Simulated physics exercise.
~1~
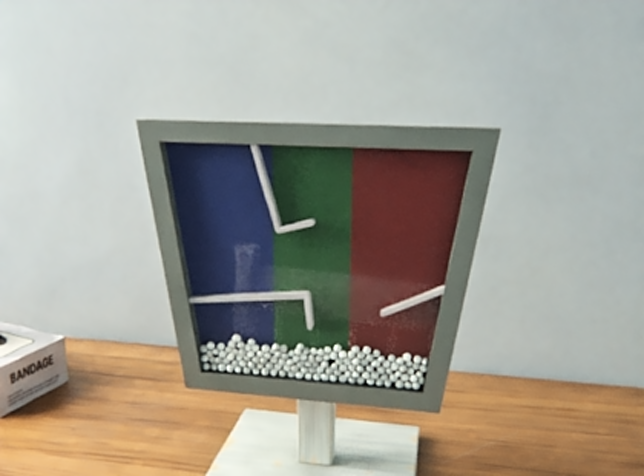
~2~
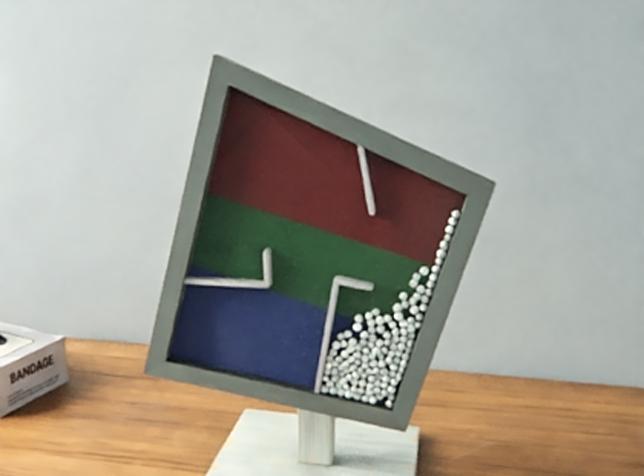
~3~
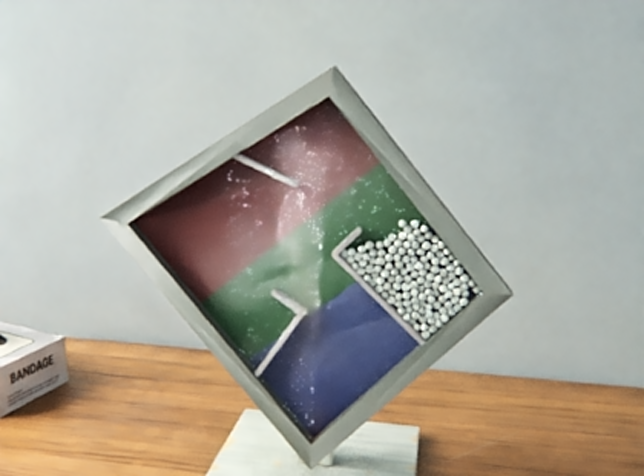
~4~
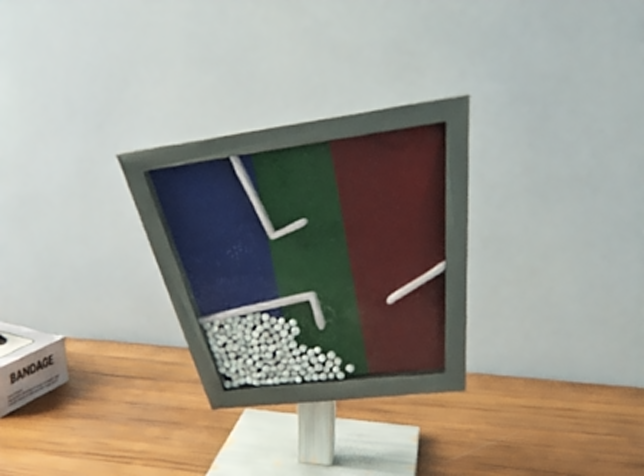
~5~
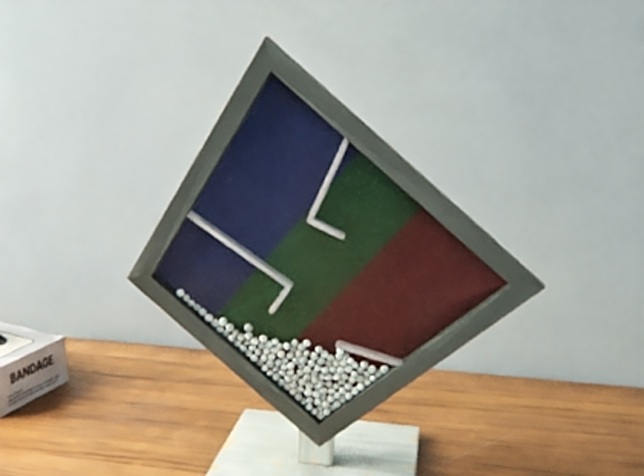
White beads tumbling in a tricolour framed panel that turns anticlockwise, then swings back past level, sliding toward the red strip's low corner.
